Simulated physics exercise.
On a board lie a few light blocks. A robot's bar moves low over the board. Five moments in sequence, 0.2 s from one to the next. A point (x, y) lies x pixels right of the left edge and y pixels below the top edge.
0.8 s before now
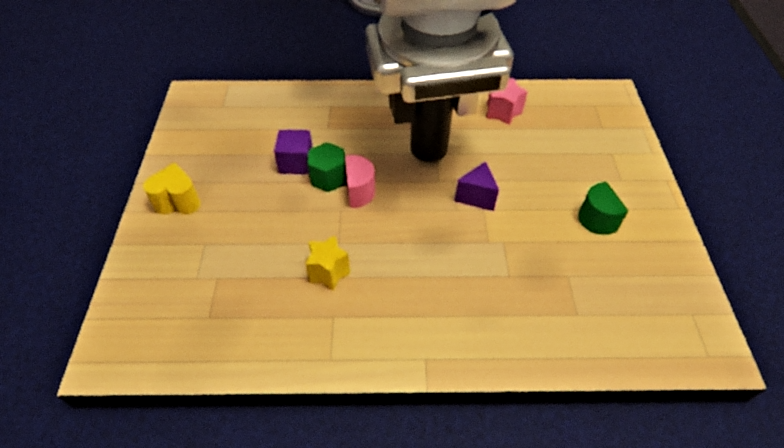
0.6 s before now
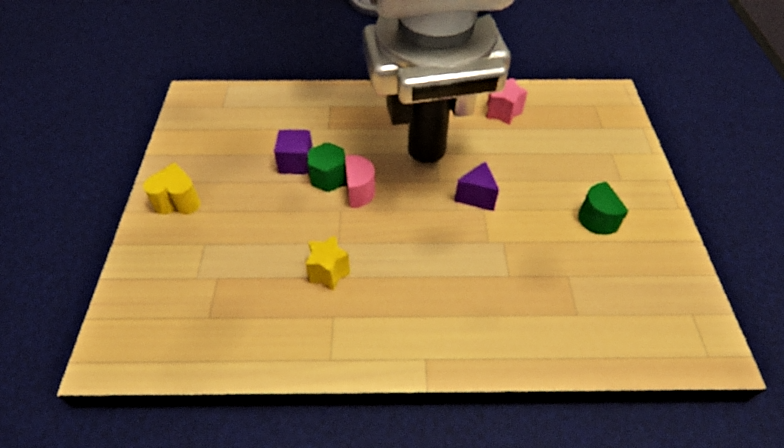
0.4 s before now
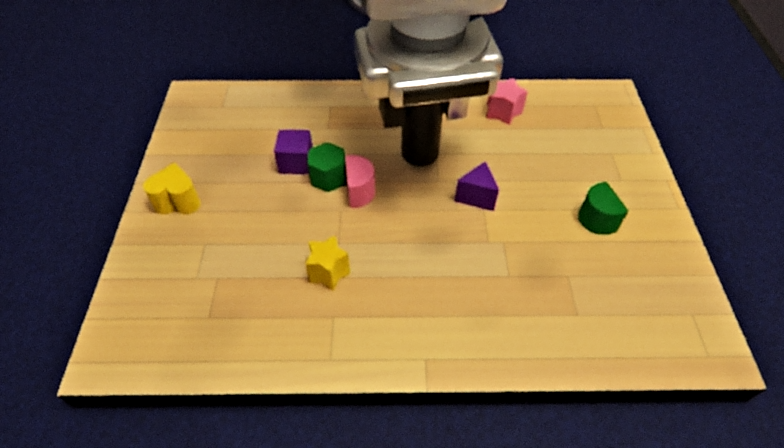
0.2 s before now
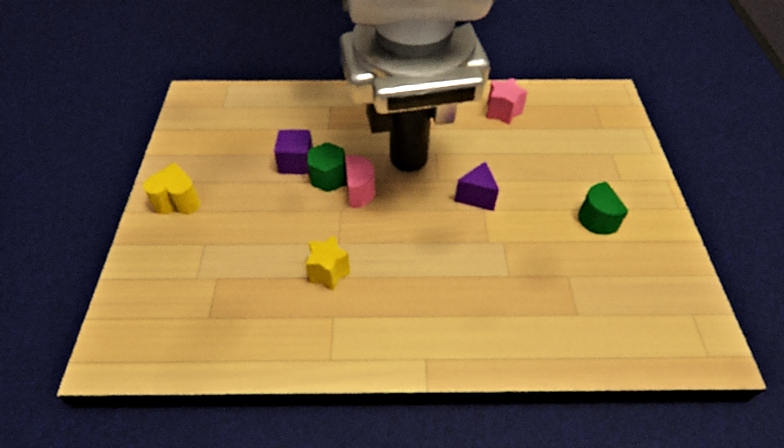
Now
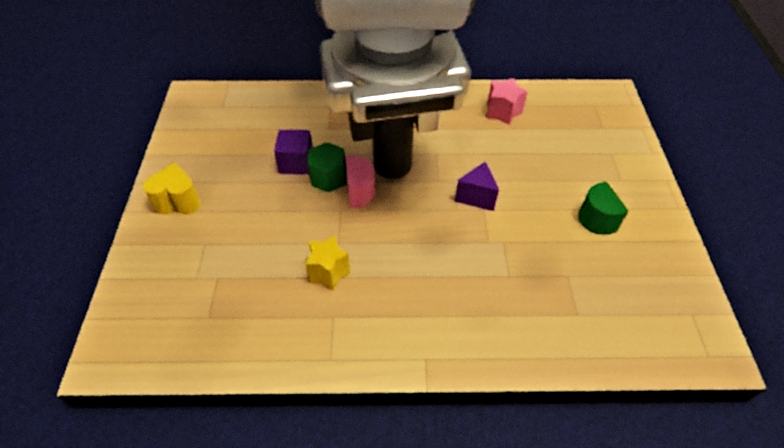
A robot arm moving its dark bar slowly left and slightly nearer over a wooden board toward a pink block, coloured blocks staying put.
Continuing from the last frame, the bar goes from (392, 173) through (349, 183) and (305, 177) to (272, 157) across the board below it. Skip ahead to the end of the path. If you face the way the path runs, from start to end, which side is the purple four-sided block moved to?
Heads right.
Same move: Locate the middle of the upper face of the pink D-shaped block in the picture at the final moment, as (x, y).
It sits at (323, 191).
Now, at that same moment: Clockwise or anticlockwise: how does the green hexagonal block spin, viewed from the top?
It turns counter-clockwise.
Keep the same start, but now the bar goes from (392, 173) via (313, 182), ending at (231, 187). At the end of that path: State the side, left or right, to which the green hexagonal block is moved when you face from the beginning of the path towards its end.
That block drifts left.
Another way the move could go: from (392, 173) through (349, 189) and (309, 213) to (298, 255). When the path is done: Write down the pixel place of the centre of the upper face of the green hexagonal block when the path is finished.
The middle of the upper face of the green hexagonal block will lie at about (279, 168) in the picture.
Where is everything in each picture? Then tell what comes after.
The first picture shows tip of the bar (429, 150), middles of tops, purple four-sided block (292, 141), green hexagonal block (326, 156), pink D-shaped block (359, 170), purple triangle (481, 177).
The second picture shows bar (427, 151), nothing pushed.
The third picture shows bar (420, 154), nothing pushed.
The fourth picture shows bar (409, 159), nothing pushed.
The fifth picture shows bar (393, 166), purple four-sided block (292, 141), green hexagonal block (326, 156), pink D-shaped block (359, 170), purple triangle (481, 177).
On the path given first. One third of the way, bar (348, 177); purple four-sided block (285, 140), turned 25° clockwise; green hexagonal block (306, 162), turned 20° clockwise; pink D-shaped block (329, 189).
Two thirds of the way, bar (303, 171); purple four-sided block (272, 136), turned 65° clockwise; green hexagonal block (263, 167), turned 25° anticlockwise; pink D-shaped block (323, 191), turned 15° anticlockwise.
At the end, bar (271, 150); purple four-sided block (243, 119), turned 40° clockwise; green hexagonal block (254, 168), turned 45° anticlockwise; pink D-shaped block (323, 191), turned 15° anticlockwise; purple triangle unmoved.
